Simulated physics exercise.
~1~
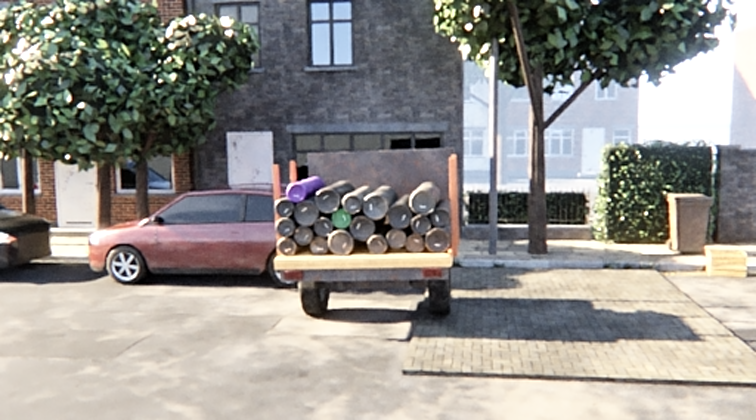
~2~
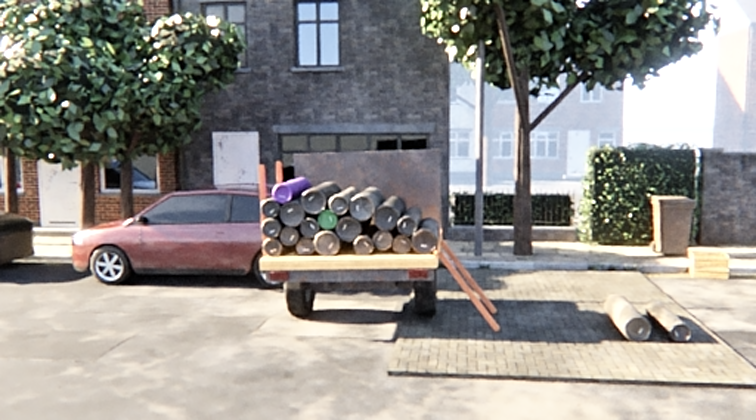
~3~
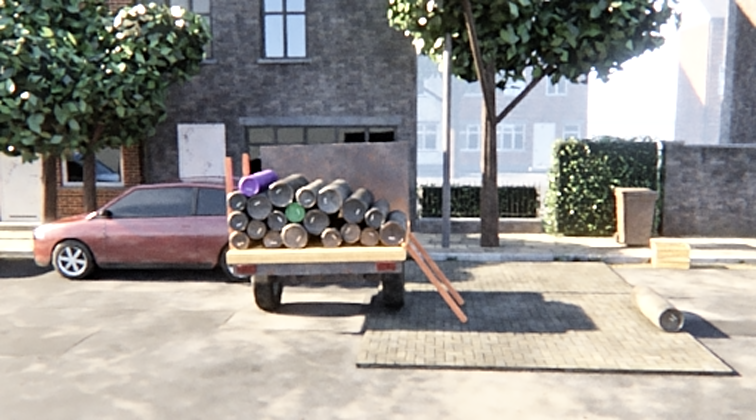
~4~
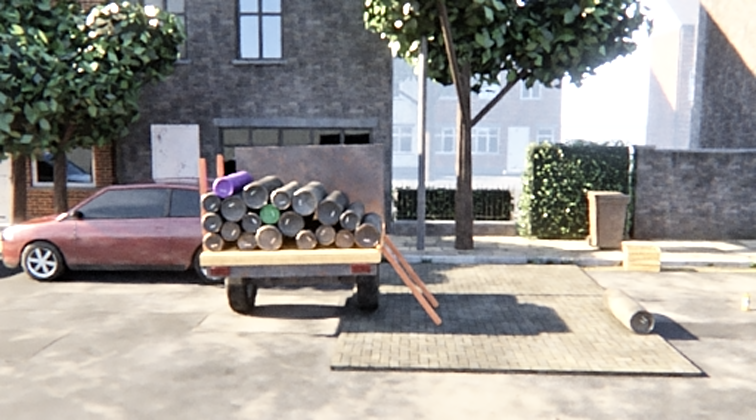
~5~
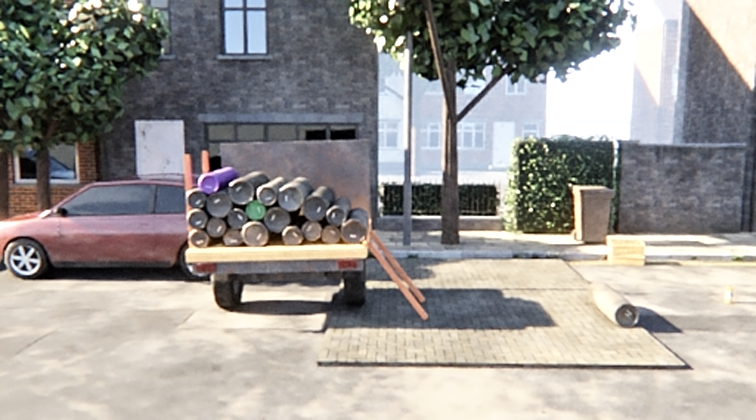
At the start, a flat farm trailer stands in a street beside a red car, its stacked dark cylinders held between upright posts, with a purple one on top at the left and a green one in the middle. The posts on the right swing down and hang slanting toward the ground. Two dark cylinders come off that side and appear on the paving to the right. Soon only one of them is still in sight there, as the view shifts gently right. At the end, most of the stack remains on the trailer, with the green and purple cylinders still in place.
